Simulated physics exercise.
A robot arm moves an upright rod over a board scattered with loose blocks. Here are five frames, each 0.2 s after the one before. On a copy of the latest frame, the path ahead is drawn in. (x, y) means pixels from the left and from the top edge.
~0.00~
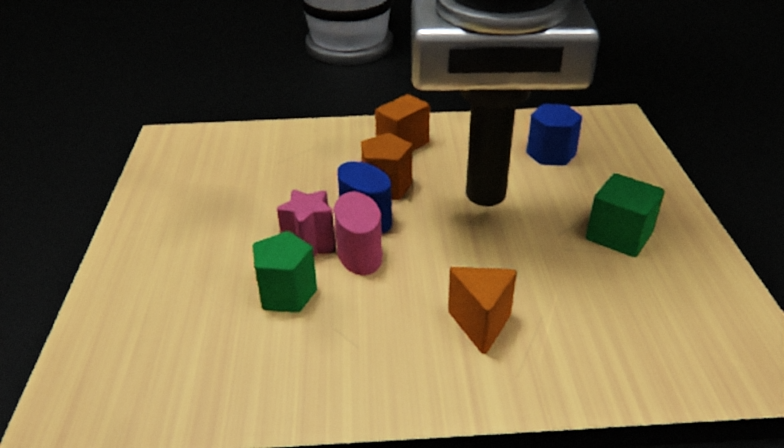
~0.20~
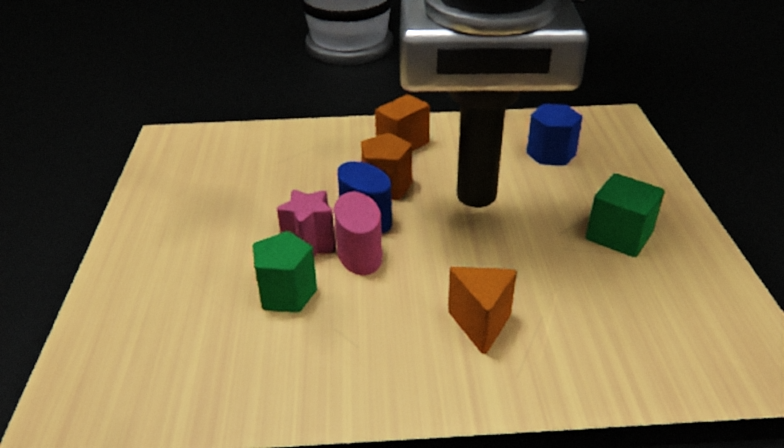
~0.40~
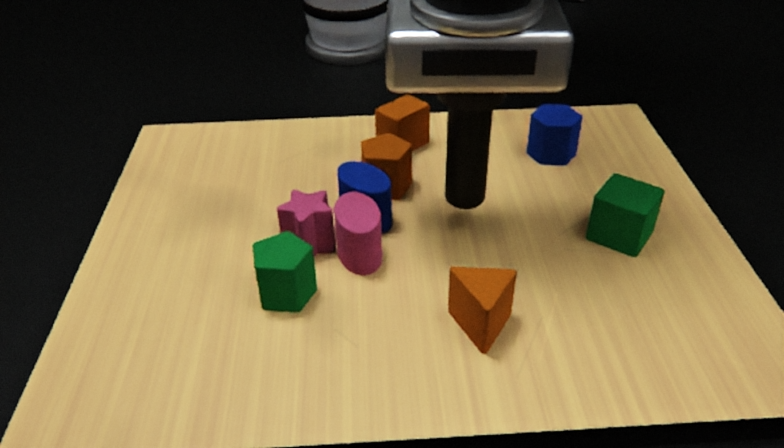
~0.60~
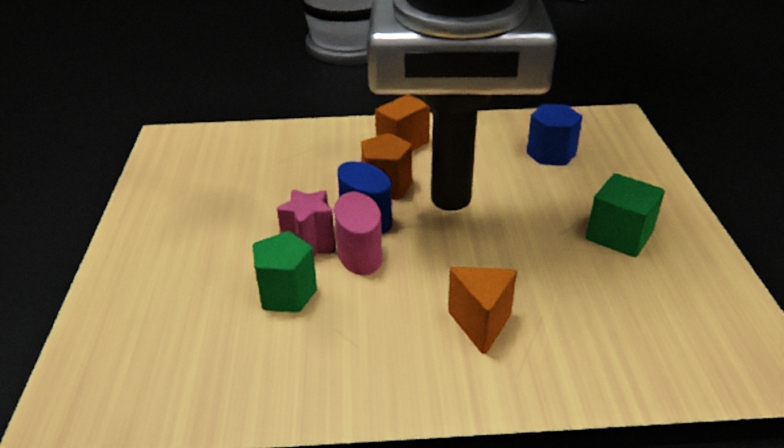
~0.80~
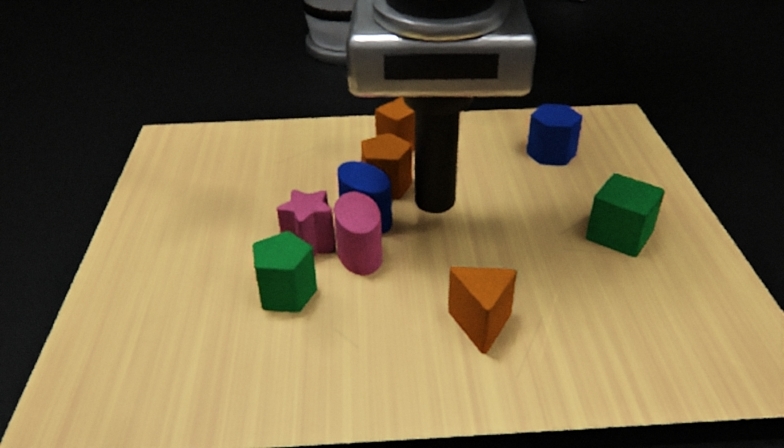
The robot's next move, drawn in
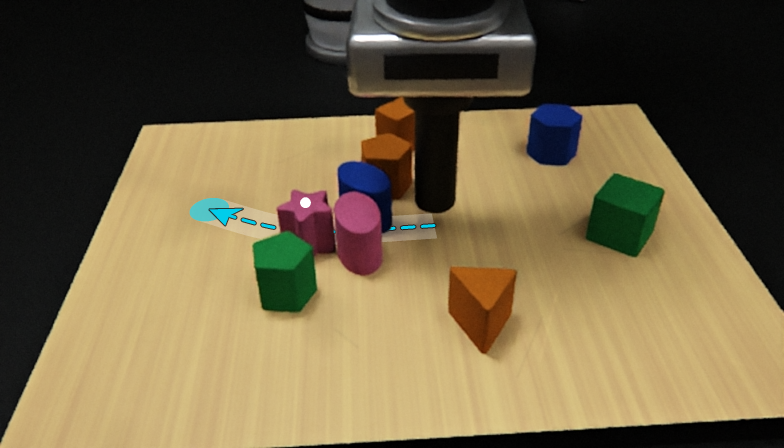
A robot arm slid its upright black rod steadily left across a wooden board, drawing close to a cluster of orange, blue, pink and green blocks, while none of the blocks moved.
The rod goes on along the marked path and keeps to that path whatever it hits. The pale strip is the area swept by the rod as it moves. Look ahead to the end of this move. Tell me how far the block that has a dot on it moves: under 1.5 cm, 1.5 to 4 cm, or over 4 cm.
Final distance: 1.5 to 4 cm.
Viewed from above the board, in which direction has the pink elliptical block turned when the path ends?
It ends up turned anticlockwise.
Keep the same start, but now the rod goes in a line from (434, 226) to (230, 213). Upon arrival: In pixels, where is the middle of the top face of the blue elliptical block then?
Near (274, 152).
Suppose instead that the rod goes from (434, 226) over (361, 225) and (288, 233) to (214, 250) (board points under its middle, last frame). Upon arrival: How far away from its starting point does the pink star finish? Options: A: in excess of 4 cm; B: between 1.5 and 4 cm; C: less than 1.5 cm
I'll go with A - in excess of 4 cm.
The line goes from (434, 226) through (354, 231) and (275, 228) to (209, 209); the dot is on the pink star.
The first path, step by step. One third of the way, rod at (351, 209); pink star at (290, 206), turned 25° clockwise; pink elliptical block at (340, 217), turned 45° anticlockwise; blue elliptical block at (325, 168), turned 55° clockwise.
Two thirds of the way, rod at (272, 205); pink star at (262, 212); pink elliptical block at (336, 218), turned 55° anticlockwise; blue elliptical block at (301, 165).
At the end, rod at (204, 187); pink star at (261, 212); pink elliptical block at (336, 218), turned 55° anticlockwise; blue elliptical block at (301, 165), turned 125° clockwise; orange five-sided block unmoved.
